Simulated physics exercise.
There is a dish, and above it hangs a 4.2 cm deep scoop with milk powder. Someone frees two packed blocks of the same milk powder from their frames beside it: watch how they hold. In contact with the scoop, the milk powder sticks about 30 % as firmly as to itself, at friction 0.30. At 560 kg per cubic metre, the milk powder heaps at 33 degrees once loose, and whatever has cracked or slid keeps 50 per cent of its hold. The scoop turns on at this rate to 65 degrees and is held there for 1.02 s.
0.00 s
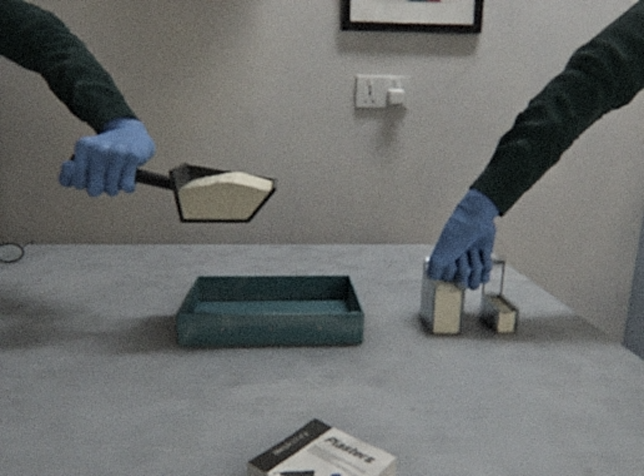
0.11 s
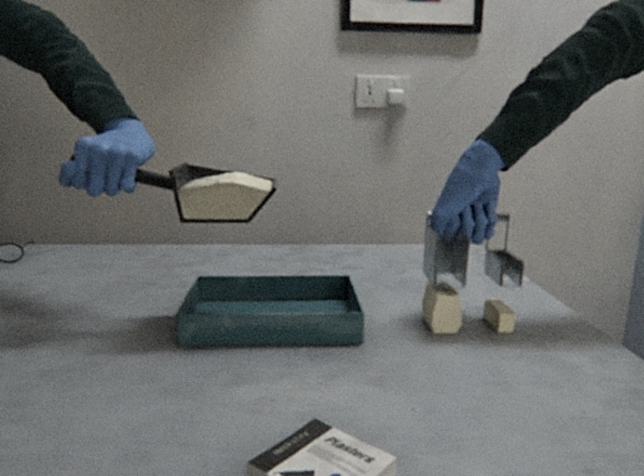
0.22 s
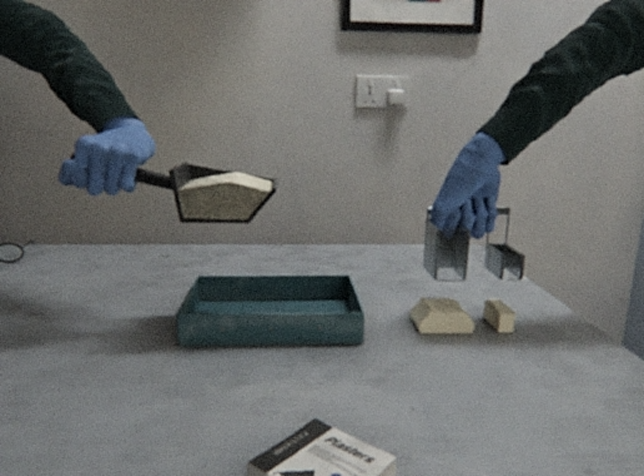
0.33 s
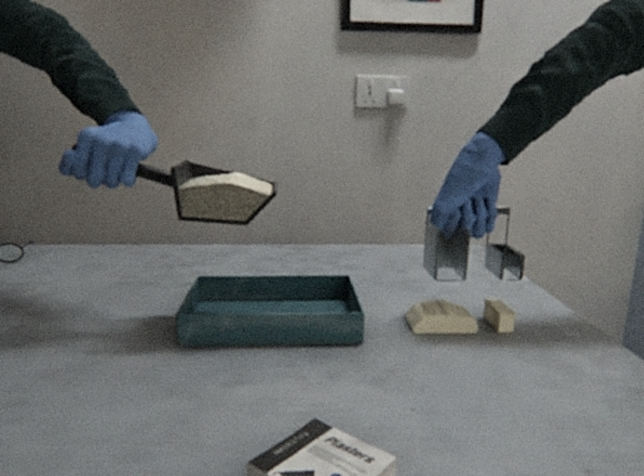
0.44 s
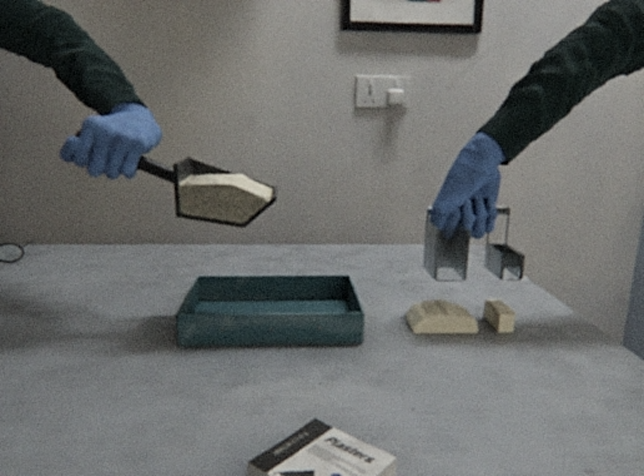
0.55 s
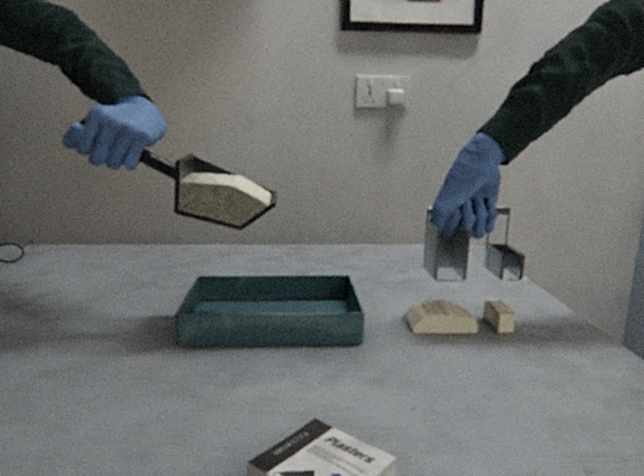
On a grey table, gloved hands lifting metal moulds off two powder blocks, the taller slumping, then slightly tilting a filled scoop.
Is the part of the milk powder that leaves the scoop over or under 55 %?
Milk powder out of the scoop: Greater than 55 %.
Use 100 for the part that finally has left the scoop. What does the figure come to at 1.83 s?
It is roughly 80 percent.
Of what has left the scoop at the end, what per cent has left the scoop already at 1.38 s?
Close to 0 in a hundred.
After 0.93 s, the scoop is at 33 degrees and 0 % has left it.
After 1.38 s, the scoop is at 55 degrees and 0 % has left it.
After 1.83 s, the scoop is at 65 degrees and 56 % has left it.
After 2.28 s, the scoop is at 65 degrees and 71 % has left it.
After 2.45 s, at the end, the scoop is at 65 degrees and 71 % has left it.
